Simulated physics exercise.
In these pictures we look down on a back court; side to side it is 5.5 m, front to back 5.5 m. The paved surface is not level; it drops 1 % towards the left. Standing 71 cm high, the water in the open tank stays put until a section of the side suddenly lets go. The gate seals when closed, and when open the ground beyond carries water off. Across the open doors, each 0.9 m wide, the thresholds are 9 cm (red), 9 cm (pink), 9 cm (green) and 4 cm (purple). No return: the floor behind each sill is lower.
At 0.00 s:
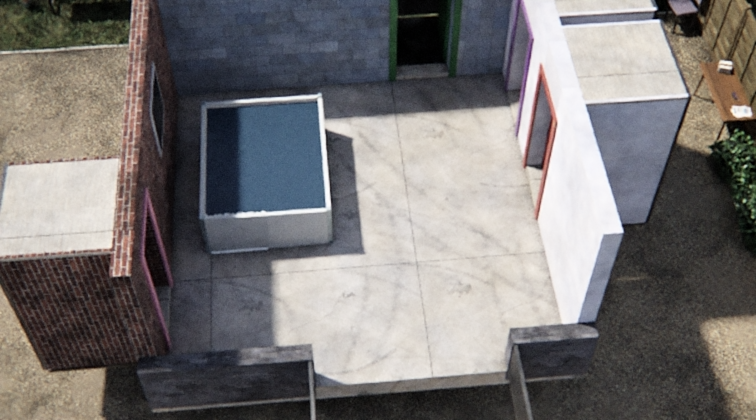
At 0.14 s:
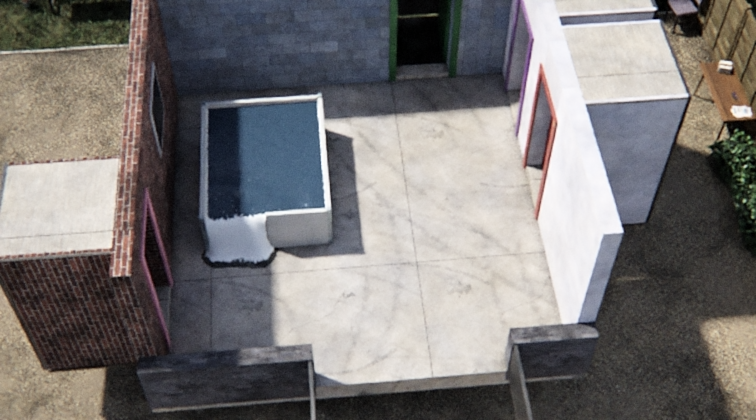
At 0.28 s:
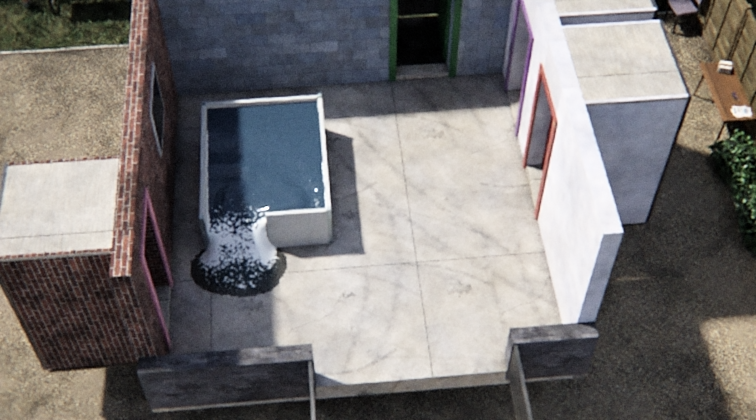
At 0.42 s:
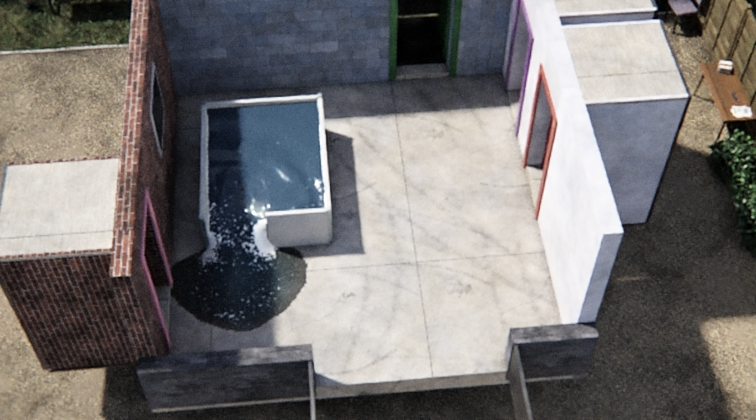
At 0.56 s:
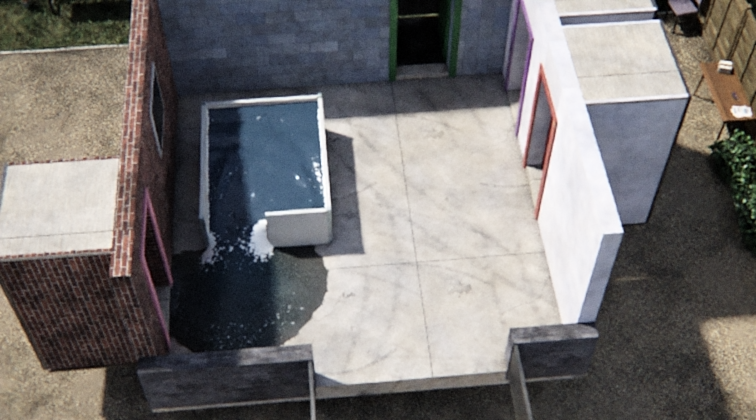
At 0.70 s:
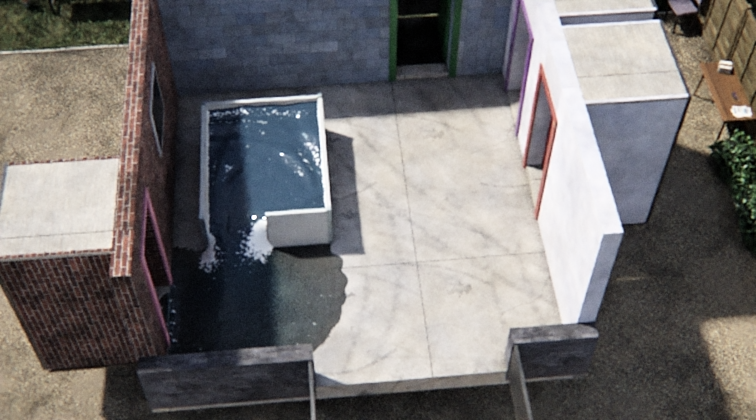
Water in an open tank pours through a front gap and spreads across the paved court.
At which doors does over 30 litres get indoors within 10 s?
Red door: Short of the set amount; pink door: Beyond the set amount; green door: Short of the set amount; purple door: Short of the set amount.
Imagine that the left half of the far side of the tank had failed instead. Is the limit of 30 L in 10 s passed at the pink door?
Then the pink door ends up within bounds.
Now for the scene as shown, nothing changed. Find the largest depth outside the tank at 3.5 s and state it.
Around 28 centimetres.
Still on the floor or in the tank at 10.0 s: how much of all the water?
66 %.
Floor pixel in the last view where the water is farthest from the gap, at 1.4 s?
Around pixel (394, 364).
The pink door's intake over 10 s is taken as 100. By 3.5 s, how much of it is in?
Some 50 per cent by then.
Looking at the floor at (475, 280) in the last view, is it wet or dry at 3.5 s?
Soaked.
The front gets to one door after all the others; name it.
It's the green door that comes last.
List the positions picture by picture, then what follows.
In the first frame, the open tank at (264, 158) is whole and still, 71 cm deep.
In the second frame, the front is at (271, 256), 0.5 m from the gap at (239, 238); 0.2 m2 of floor is under water; 71 cm left at the back of the open tank.
In the third frame, water pours out at (239, 238) and has run 0.8 m, to (251, 291); typically 11 cm deep outside, 71 cm at the open tank's back.
In the fourth frame, the front is at (252, 324), 1.4 m from the gap at (239, 239); 1.8 m2 of floor is under water; 71 cm left at the back of the open tank.
In the fifth frame, the front is at a hidden place, 1.9 m from the gap at (239, 239); 3.2 m2 of floor is under water; 71 cm left at the back of the open tank.
In the sixth frame, water pours out at (239, 238) and has run 2.3 m, to a hidden place; typically 5 cm deep outside, 66 cm at the open tank's back.
After 1.4 s water covers 20 % of the floor and is deepest (51 cm) near (169, 360); red door not reached, pink door 22 cm at the sill, 26 L in, green door not reached, purple door not reached.
After 2.2 s water covers 25 % of the floor and is deepest (38 cm) near (170, 327); red door not reached, pink door 25 cm at the sill, 95 L in, green door not reached, purple door not reached.
After 3.5 s water covers 45 % of the floor and is deepest (28 cm) near (168, 384); red door not reached, pink door 24 cm at the sill, 222 L in, green door not reached, purple door not reached.
After 6.0 s water covers 70 % of the floor and is deepest (18 cm) near (168, 384); red door 6 cm at the sill, 0 L in, pink door 17 cm at the sill, 369 L in, green door not reached, purple door 3 cm at the sill, 0 L in.
After 10.0 s water covers 100 % of the floor and is deepest (12 cm) near (244, 132); red door 4 cm at the sill, 0 L in, pink door 11 cm at the sill, 440 L in, green door 7 cm at the sill, 0 L in, purple door 4 cm at the sill, 2 L in.
